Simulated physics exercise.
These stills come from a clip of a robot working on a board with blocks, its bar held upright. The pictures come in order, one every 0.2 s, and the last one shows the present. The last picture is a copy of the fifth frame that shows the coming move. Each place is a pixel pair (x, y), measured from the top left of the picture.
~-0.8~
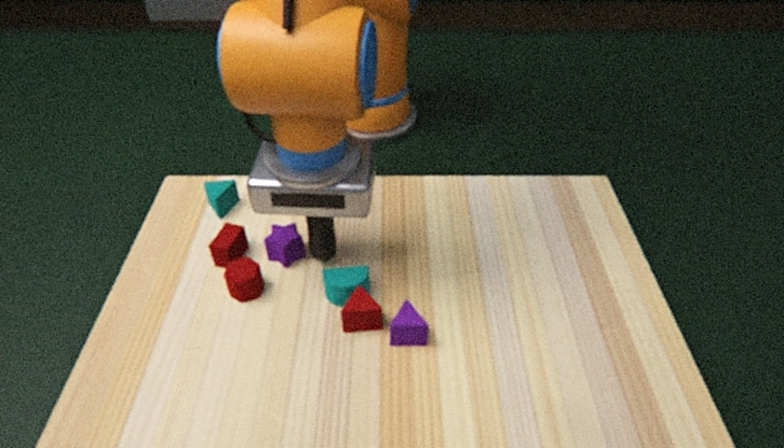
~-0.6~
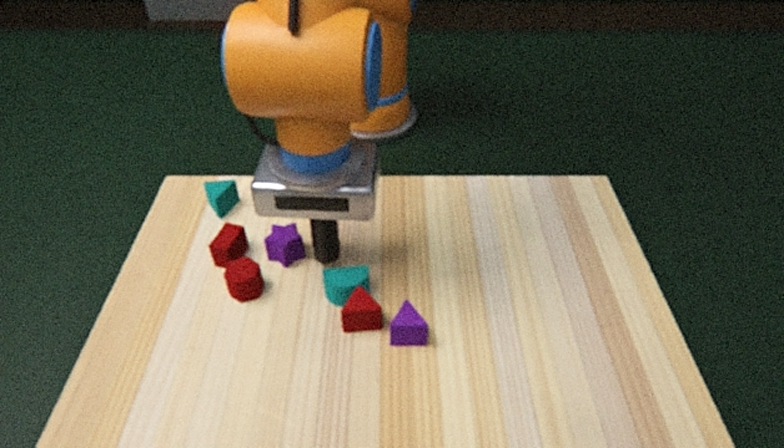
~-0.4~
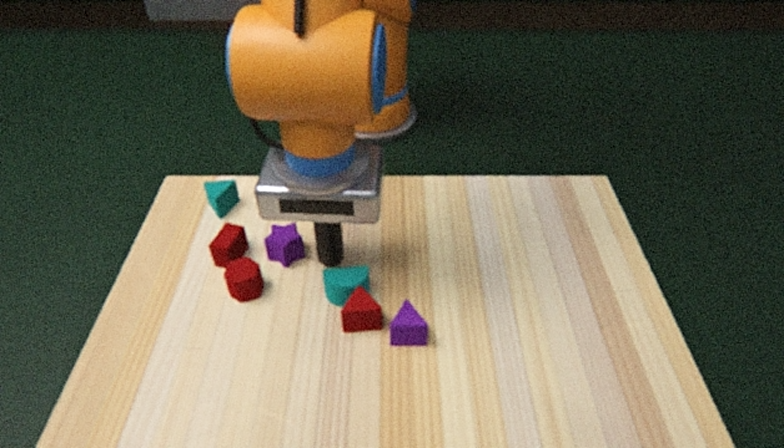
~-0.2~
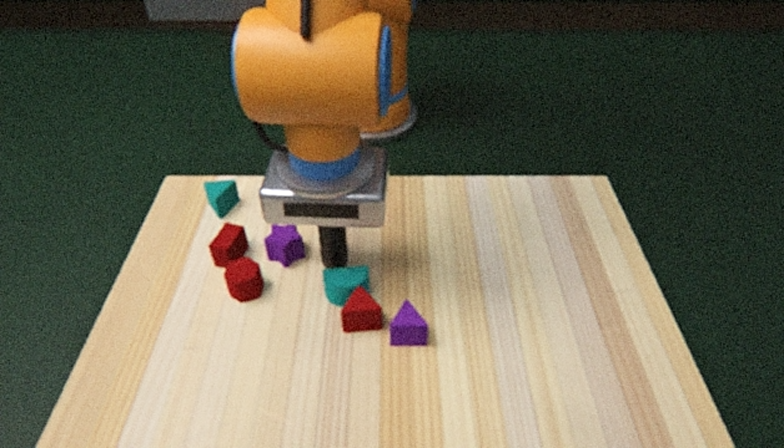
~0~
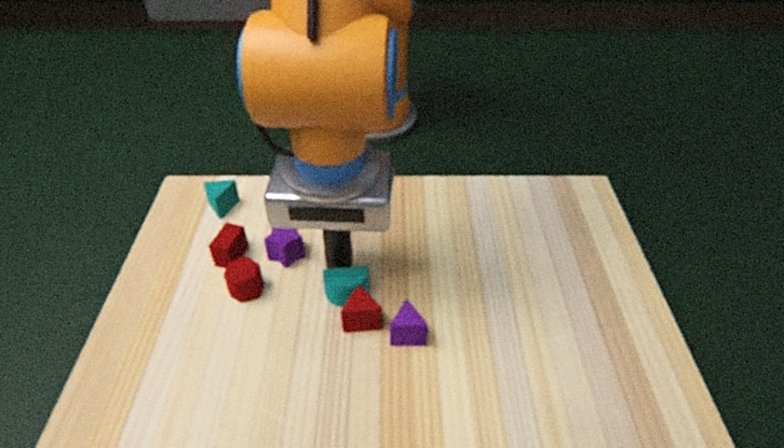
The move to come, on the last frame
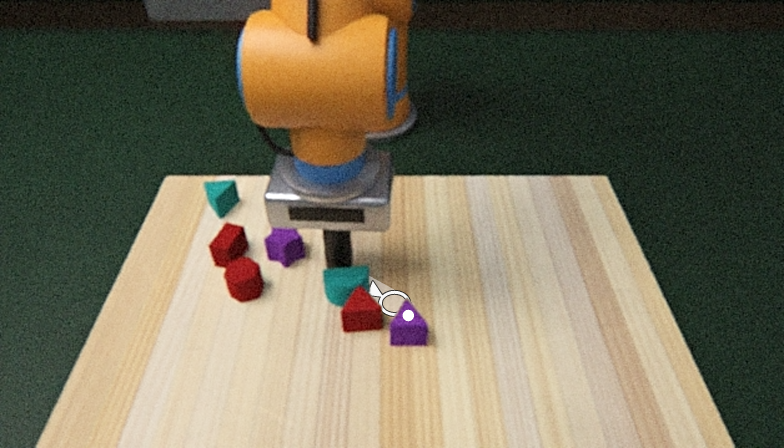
On a striped wooden board, an orange robot arm moves its dark bar slightly right and nearer the turquoise block, pushing nothing.
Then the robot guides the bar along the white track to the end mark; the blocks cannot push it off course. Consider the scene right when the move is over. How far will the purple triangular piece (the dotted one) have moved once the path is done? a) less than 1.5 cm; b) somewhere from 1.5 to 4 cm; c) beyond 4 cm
a: Less than 1.5 cm.
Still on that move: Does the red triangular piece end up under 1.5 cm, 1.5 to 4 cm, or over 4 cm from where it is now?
It slides somewhere between 1.5 and 4 cm.
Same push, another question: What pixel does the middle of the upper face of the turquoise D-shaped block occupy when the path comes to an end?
I'd place it at (360, 289), taking the centre of its top.
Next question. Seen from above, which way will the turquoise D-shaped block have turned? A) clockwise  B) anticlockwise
The one that fits is A, clockwise.
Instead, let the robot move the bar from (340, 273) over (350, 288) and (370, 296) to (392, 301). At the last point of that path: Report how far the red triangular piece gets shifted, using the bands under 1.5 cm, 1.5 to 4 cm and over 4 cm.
Shift of 1.5 to 4 cm.
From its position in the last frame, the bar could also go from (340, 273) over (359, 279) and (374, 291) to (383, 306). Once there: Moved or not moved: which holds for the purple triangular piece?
The block you're asking about stays where it is.
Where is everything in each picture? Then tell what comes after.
In the first picture, tip of the bar (324, 252), middles of tops, turquoise D-shaped block (346, 275), red triangular piece (361, 301), purple triangular piece (408, 315).
In the second picture, bar (327, 255), nothing pushed.
In the third picture, bar (331, 258), nothing pushed.
In the fourth picture, bar (335, 261), nothing pushed.
In the fifth picture, bar (340, 265), turquoise D-shaped block (346, 275), red triangular piece (361, 301), purple triangular piece (408, 315).
The line goes straight from (340, 273) to (395, 303); the dot is on the purple triangular piece.
What follows on the original path. Halfway along, bar (367, 280); turquoise D-shaped block (358, 286), turned 30° clockwise; red triangular piece (362, 316).
At the end, bar (395, 296); turquoise D-shaped block (360, 289), turned 40° clockwise; red triangular piece (362, 320); purple triangular piece unmoved.
